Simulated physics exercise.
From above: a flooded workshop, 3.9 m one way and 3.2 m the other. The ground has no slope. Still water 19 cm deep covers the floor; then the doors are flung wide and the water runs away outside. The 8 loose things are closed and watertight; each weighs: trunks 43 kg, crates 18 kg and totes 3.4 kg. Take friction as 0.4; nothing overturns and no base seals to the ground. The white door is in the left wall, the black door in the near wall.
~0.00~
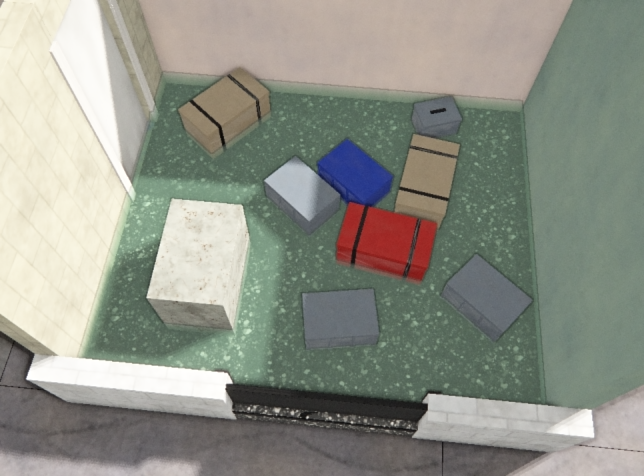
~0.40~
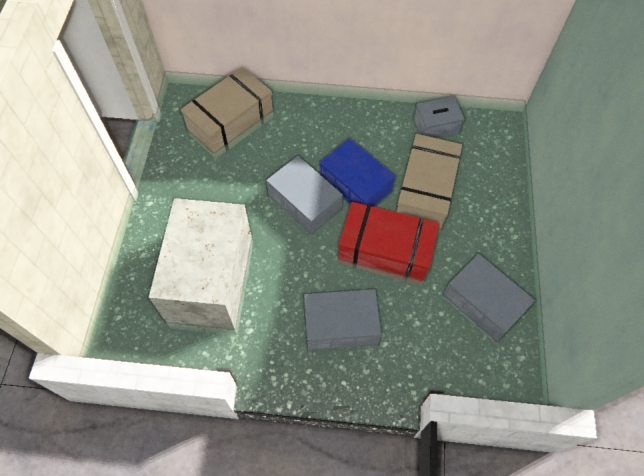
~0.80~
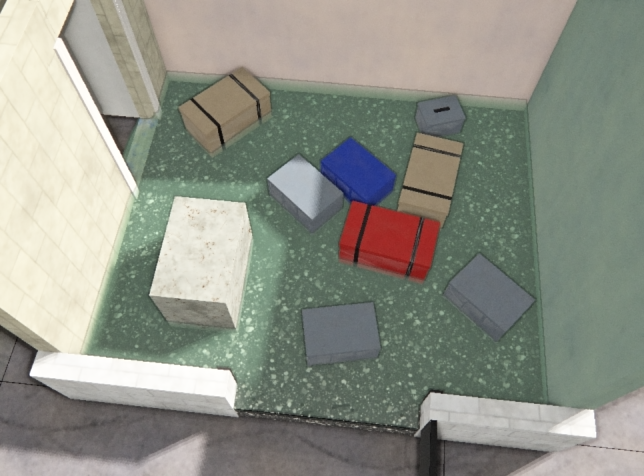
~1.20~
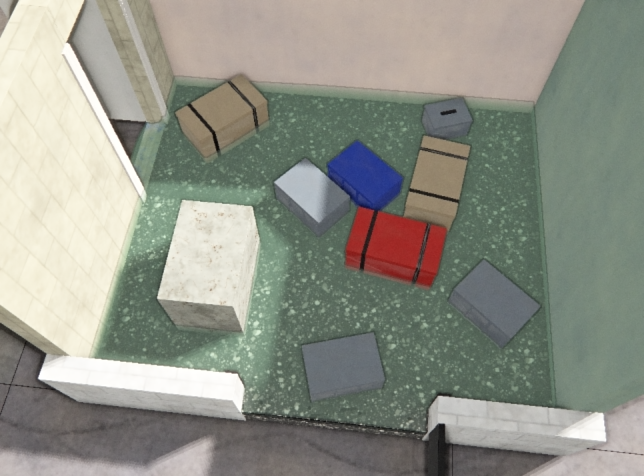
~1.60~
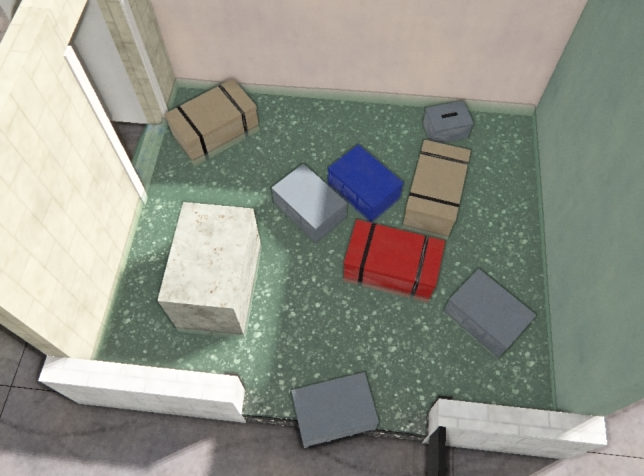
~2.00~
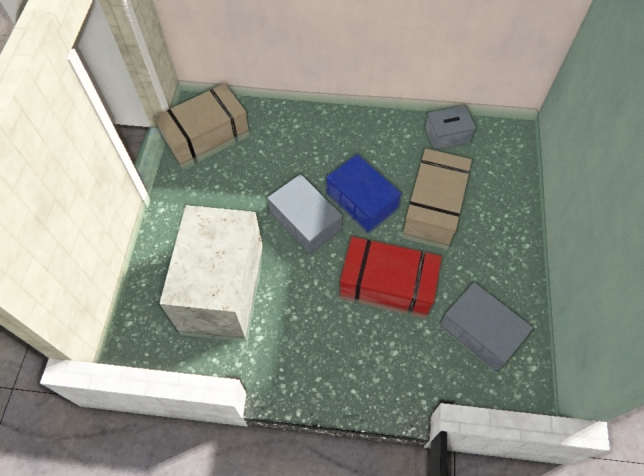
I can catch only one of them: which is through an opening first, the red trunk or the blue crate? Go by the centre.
First out is the red one.
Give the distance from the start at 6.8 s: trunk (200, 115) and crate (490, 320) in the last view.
In that order: Gone out, 140 cm.
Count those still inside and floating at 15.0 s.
I count 1.
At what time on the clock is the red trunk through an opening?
At about 5.0 s.
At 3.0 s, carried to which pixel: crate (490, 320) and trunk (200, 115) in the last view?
Around (470, 348) and (145, 123).
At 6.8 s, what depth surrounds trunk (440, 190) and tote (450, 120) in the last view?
About 9 and 9 cm.
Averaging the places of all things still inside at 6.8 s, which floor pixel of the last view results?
Around (364, 273).
After 3.0 s the red trunk is near (373, 303), 0.6 m from its start, afloat; the blue crate is near (343, 204), 0.4 m from its start, afloat; 1 of 8 are out; 7 afloat.
After 6.8 s the red trunk has gone out (at 5.0 s); the blue crate is near (334, 255), 0.8 m from its start, afloat; 3 of 8 are out; 3 afloat.
After 11.0 s the red trunk has gone out (at 5.0 s); the blue crate is near (325, 327), 1.5 m from its start, afloat; 3 of 8 are out; 2 afloat.
After 15.0 s the red trunk has gone out (at 5.0 s); the blue crate is near (314, 365), 1.8 m from its start, aground; 3 of 8 are out; 1 afloat.
